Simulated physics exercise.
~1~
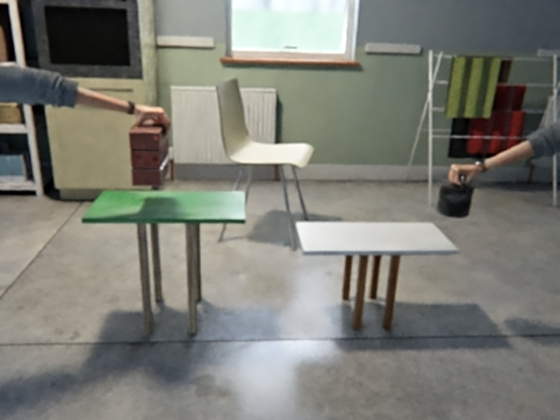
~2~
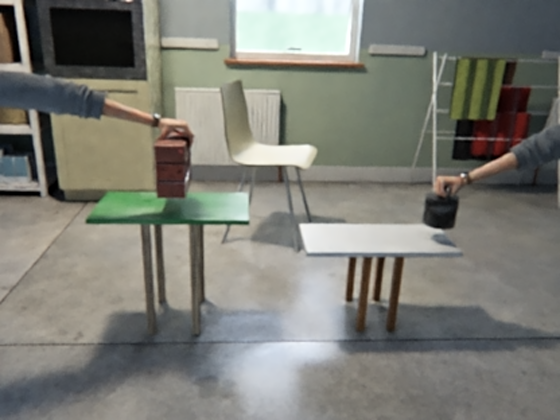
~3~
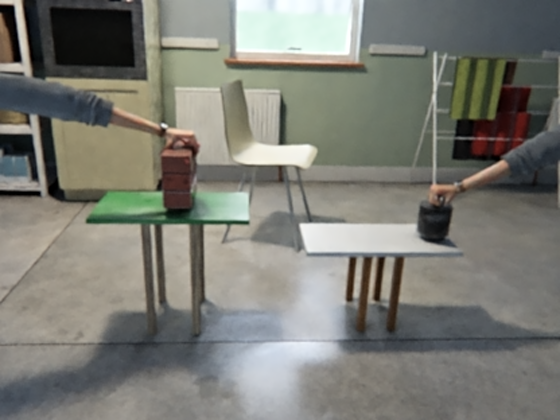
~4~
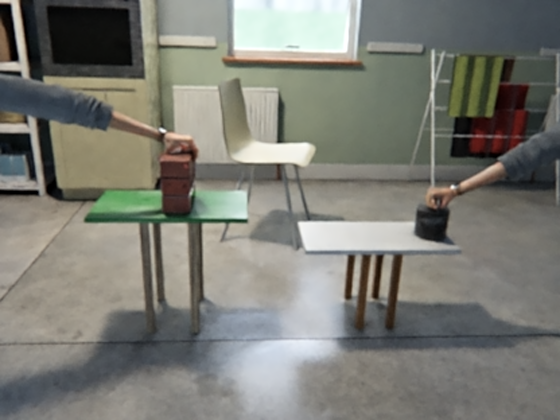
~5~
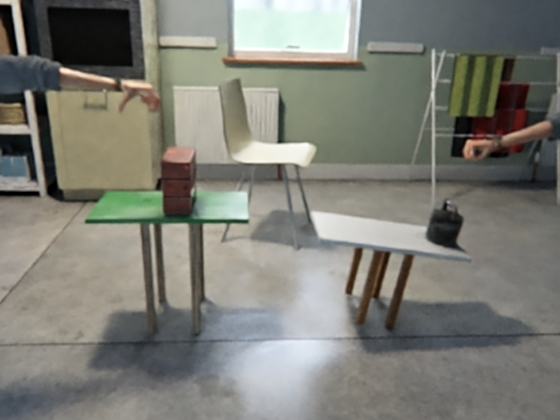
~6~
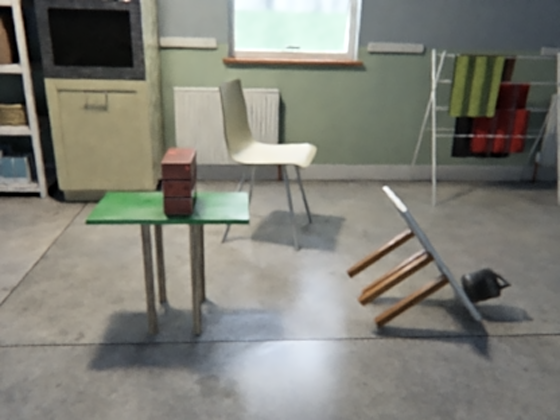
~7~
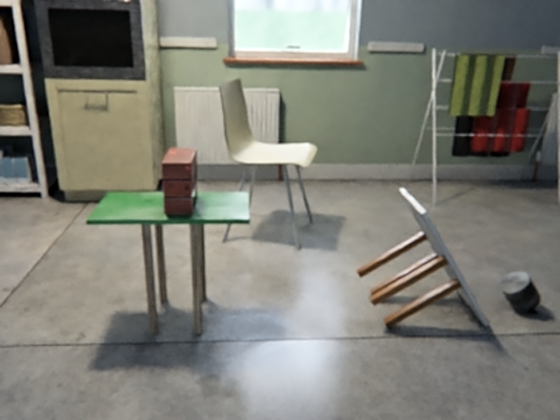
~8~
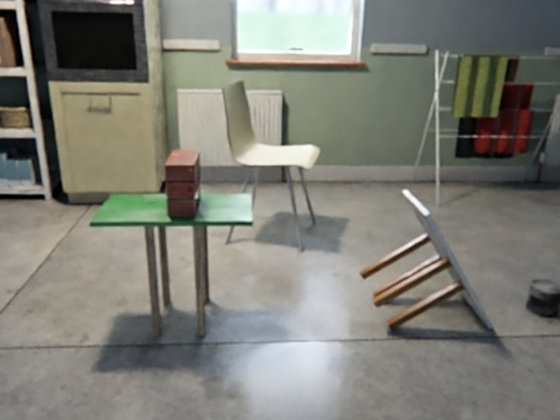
Two hands set down bricks and a dark pot; the white table tips over rightward.
